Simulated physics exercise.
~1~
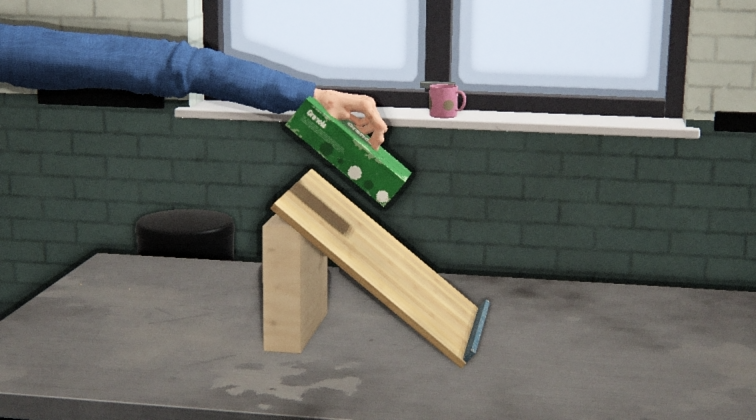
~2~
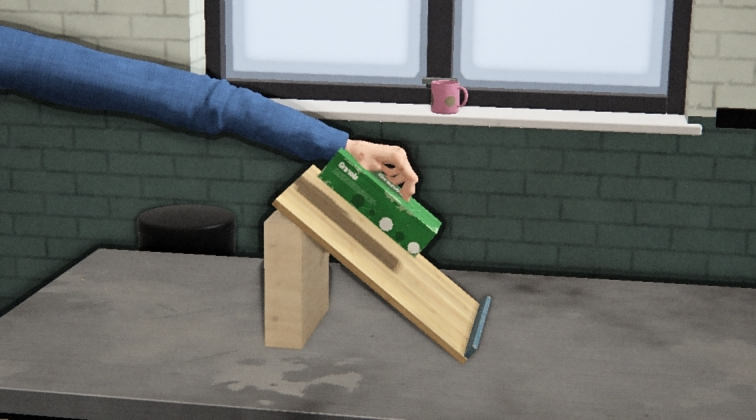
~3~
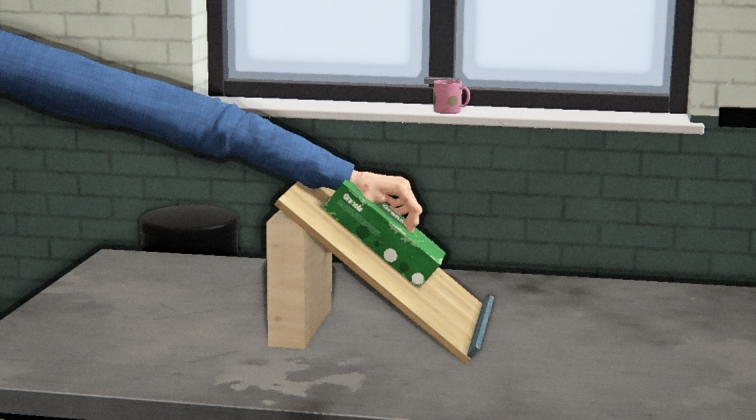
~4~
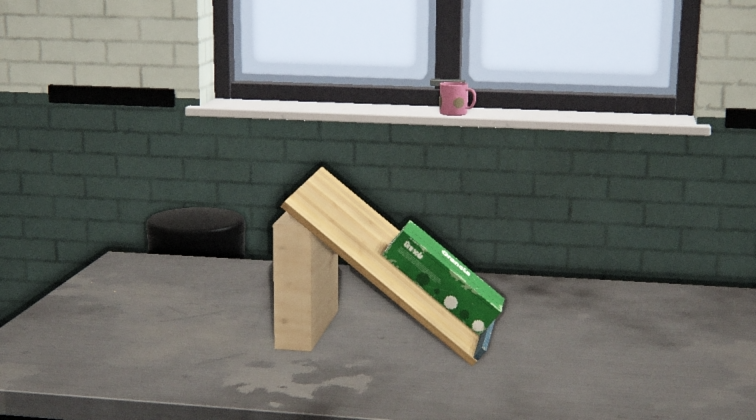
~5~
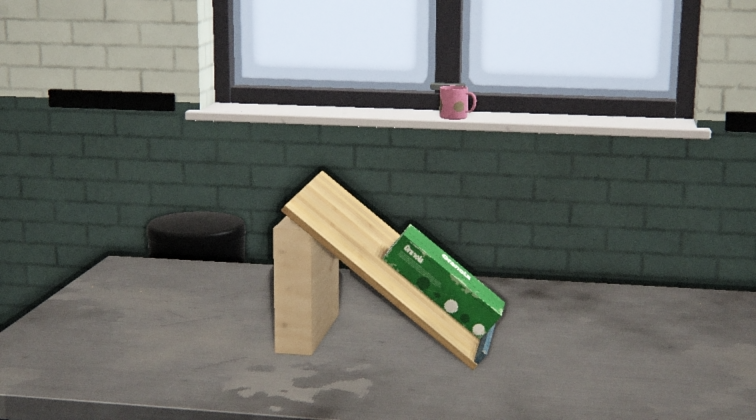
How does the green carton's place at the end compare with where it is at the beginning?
At the start the green carton is held above the upper part of the sloping board. By the end it is farther right and lower, resting at the bottom end of the board.
